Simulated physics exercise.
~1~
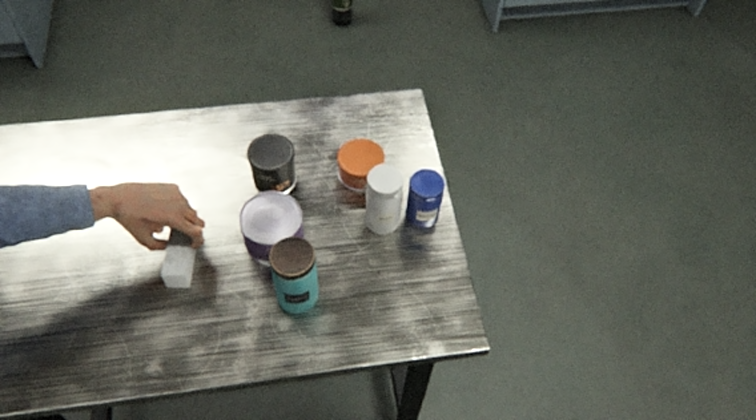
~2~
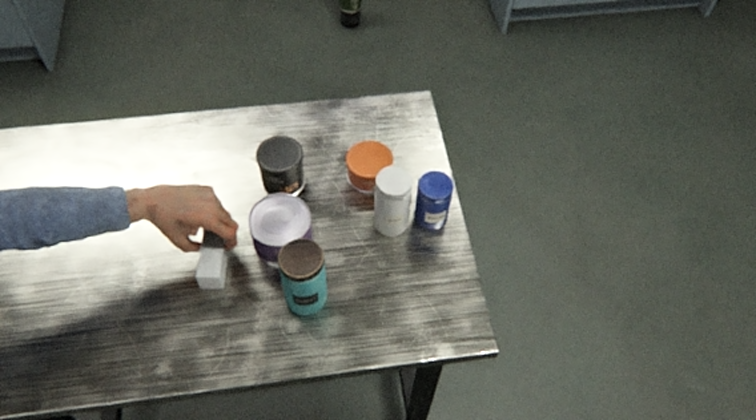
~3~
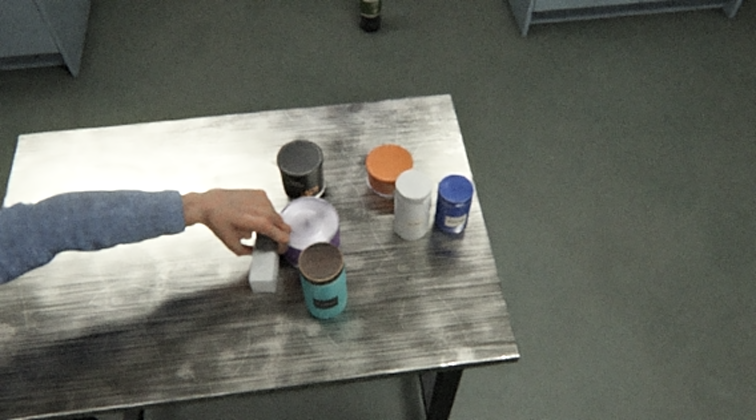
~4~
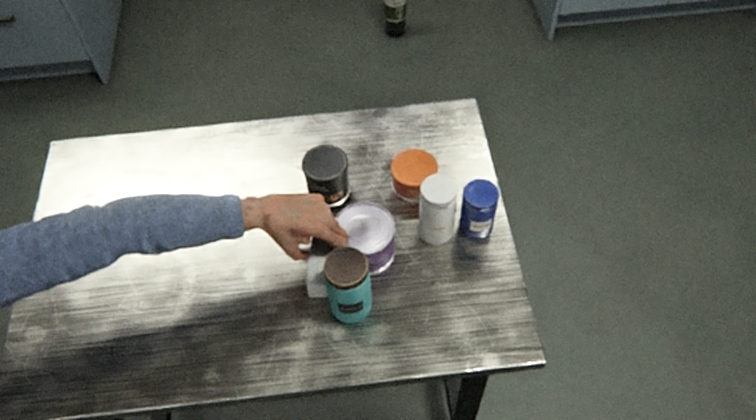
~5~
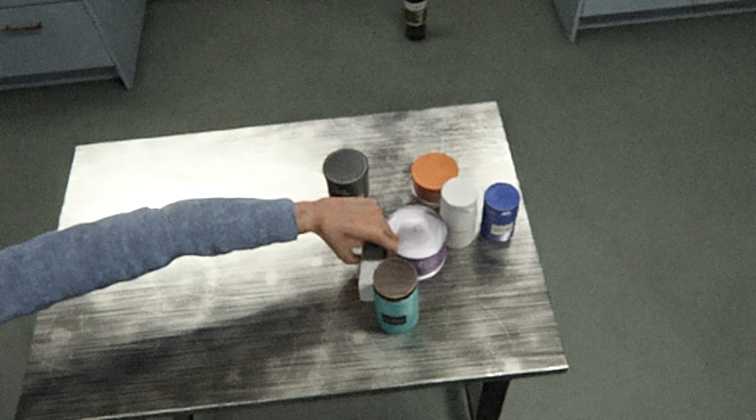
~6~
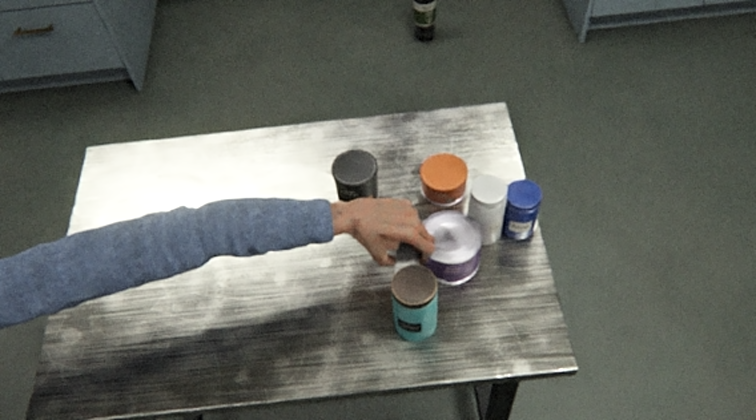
A hand pushes a block right, sliding the purple tub and turquoise jar, all upright.
